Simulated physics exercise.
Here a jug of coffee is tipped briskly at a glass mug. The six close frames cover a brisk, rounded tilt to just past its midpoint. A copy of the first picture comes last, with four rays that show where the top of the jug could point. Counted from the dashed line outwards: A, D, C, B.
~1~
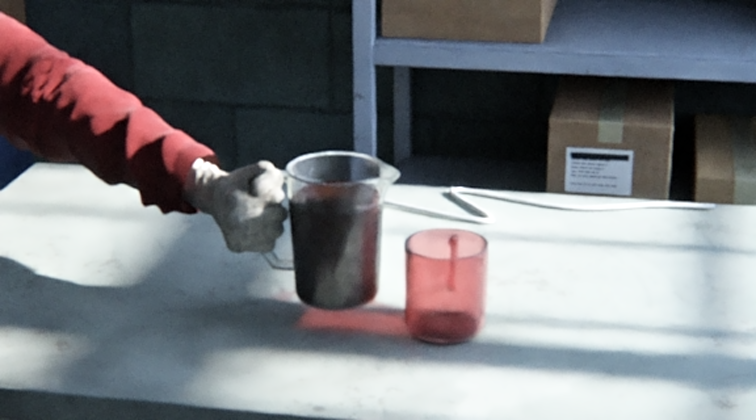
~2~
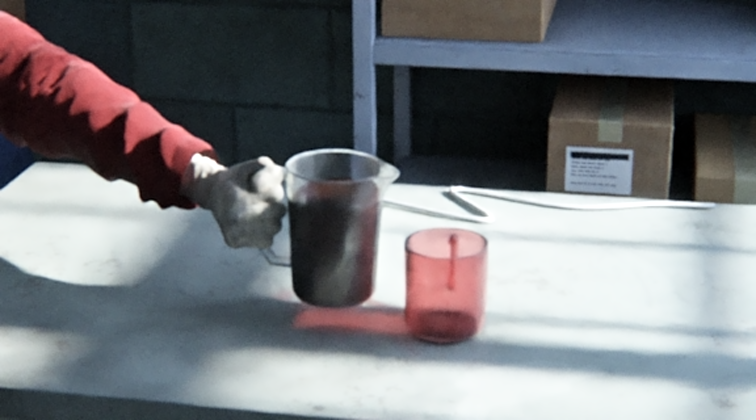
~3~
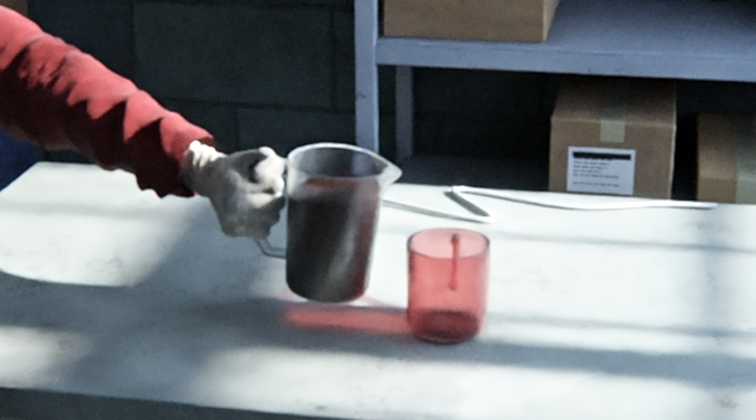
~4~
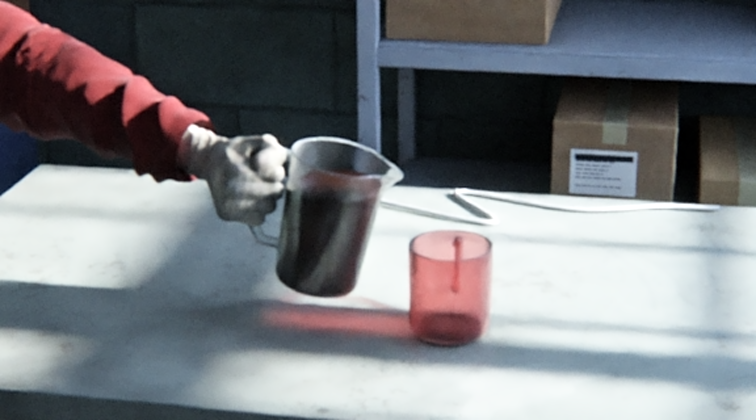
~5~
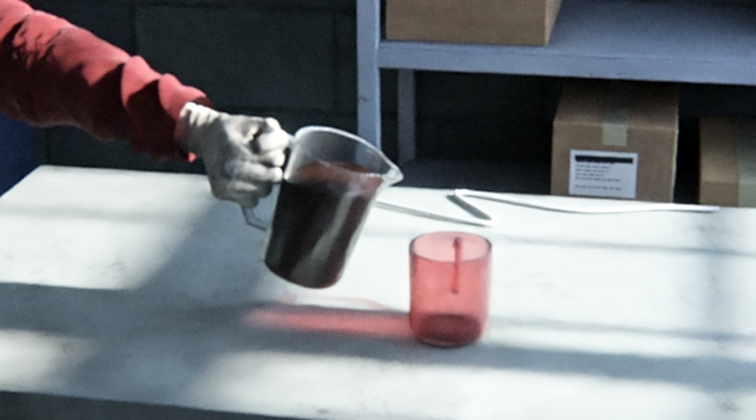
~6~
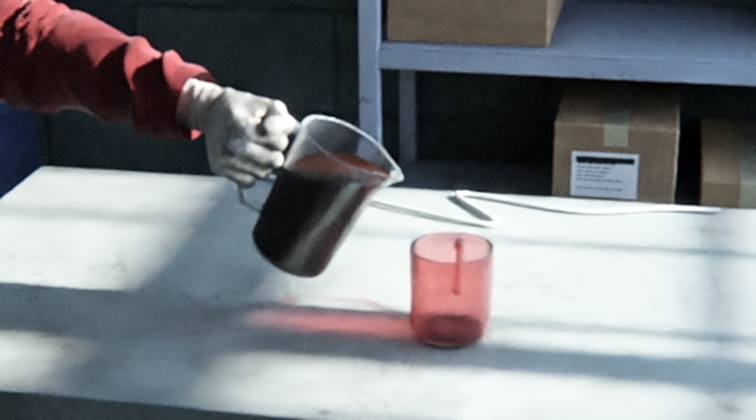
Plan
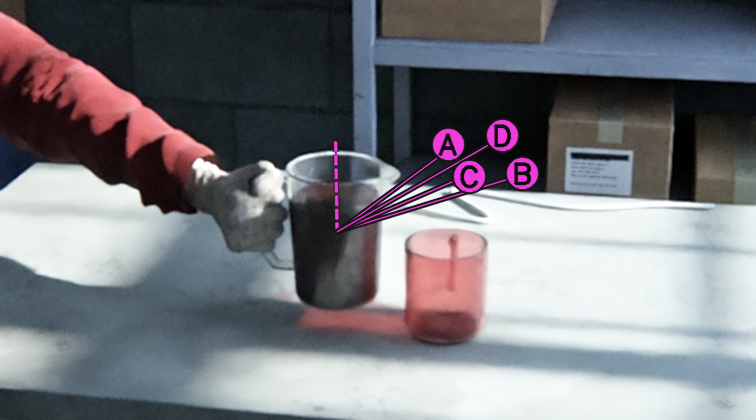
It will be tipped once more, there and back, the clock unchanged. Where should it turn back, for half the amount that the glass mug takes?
Line C does it best.
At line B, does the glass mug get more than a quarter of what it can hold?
Yes, it does.
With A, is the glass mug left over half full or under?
Under half.
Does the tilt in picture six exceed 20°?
Yes, it does.
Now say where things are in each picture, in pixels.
In the first frame, upright, lip at (397, 174); rim of the glass mug round (446, 243); nothing has left yet.
In the second frame, upright, lip at (397, 174); nothing has left yet.
In the third frame, tipped about 6°, lip at (399, 174); nothing has left yet.
In the fourth frame, tipped about 12°, lip at (400, 176); nothing has left yet.
In the fifth frame, tipped about 20°, lip at (400, 177); nothing has left yet.
In the sixth frame, tipped about 28°, lip at (401, 177); nothing has left yet.
In magenta, A at (437, 158); B at (506, 179); C at (452, 181); D at (488, 144).
With A, the glass mug ends with about 24 % of what it can hold.
With B, the glass mug ends with about 62 % of what it can hold.
With C, the glass mug ends with about 49 % of what it can hold.
With D, the glass mug ends with about 35 % of what it can hold.
